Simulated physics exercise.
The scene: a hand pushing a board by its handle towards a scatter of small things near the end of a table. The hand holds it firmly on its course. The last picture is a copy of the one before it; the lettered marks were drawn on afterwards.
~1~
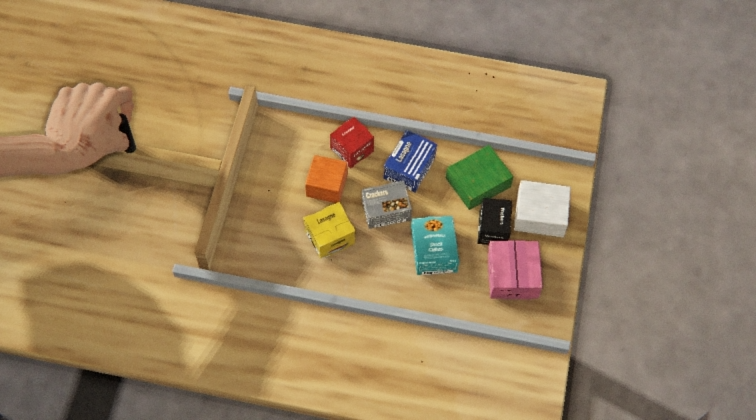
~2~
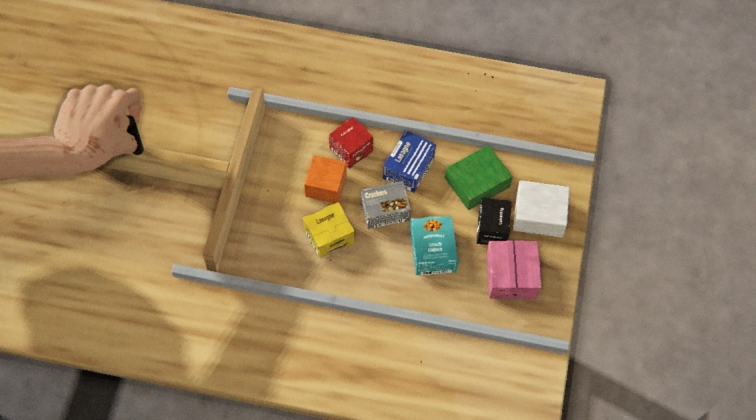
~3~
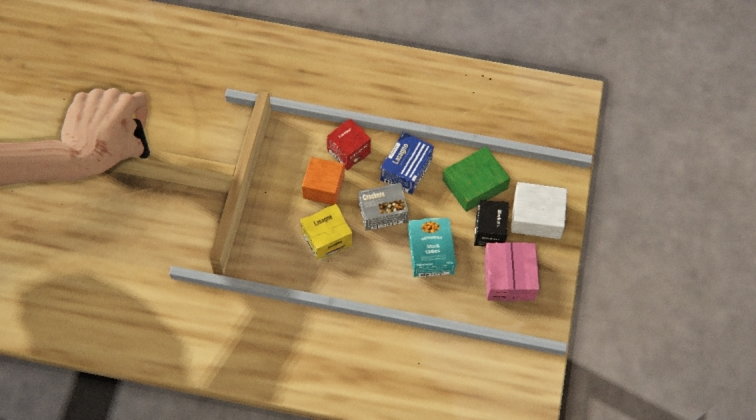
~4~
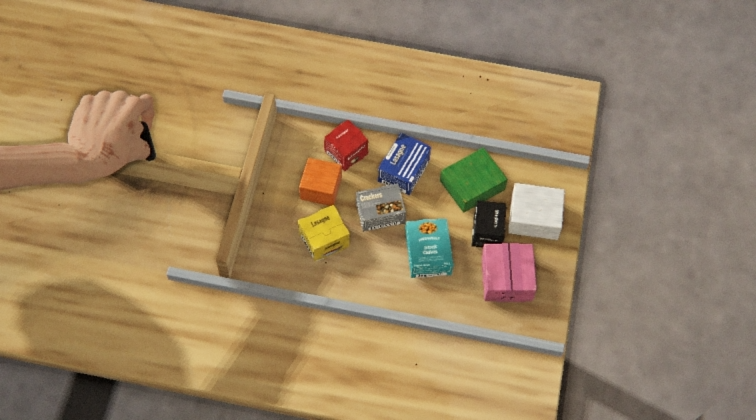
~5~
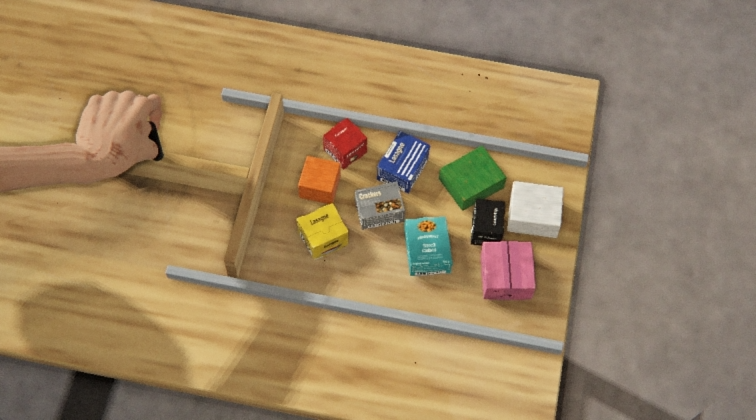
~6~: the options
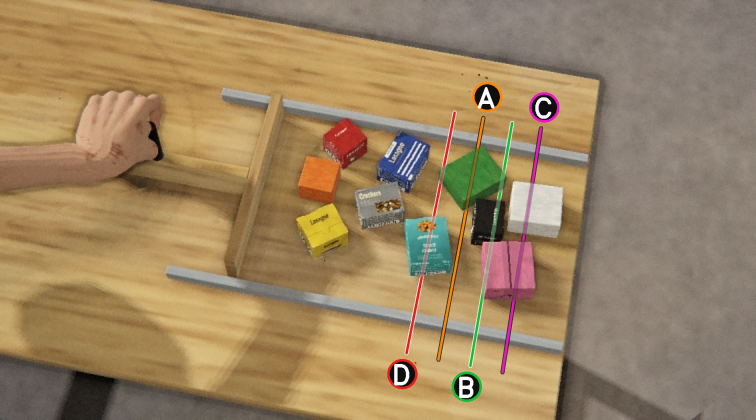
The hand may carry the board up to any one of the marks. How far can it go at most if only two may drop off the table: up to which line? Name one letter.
It should halt at A.
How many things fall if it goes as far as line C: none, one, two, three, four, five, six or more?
By then, six or more.
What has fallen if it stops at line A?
The white block.
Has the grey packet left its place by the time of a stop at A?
Yes.
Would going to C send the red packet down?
No.
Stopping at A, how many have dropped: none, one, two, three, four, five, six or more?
One.
On the copy, A at (462, 232); B at (492, 238); C at (523, 244); D at (432, 226).
On A. First, board (329, 188); red packet (371, 145); yellow packet (354, 240).
Then, board (405, 202); white block (551, 215); black box (505, 227).
Finally, board (460, 213); white block over the edge; pink box (566, 282); one fallen.
By contrast, B drops four; C drops six; D is within the limit but short.
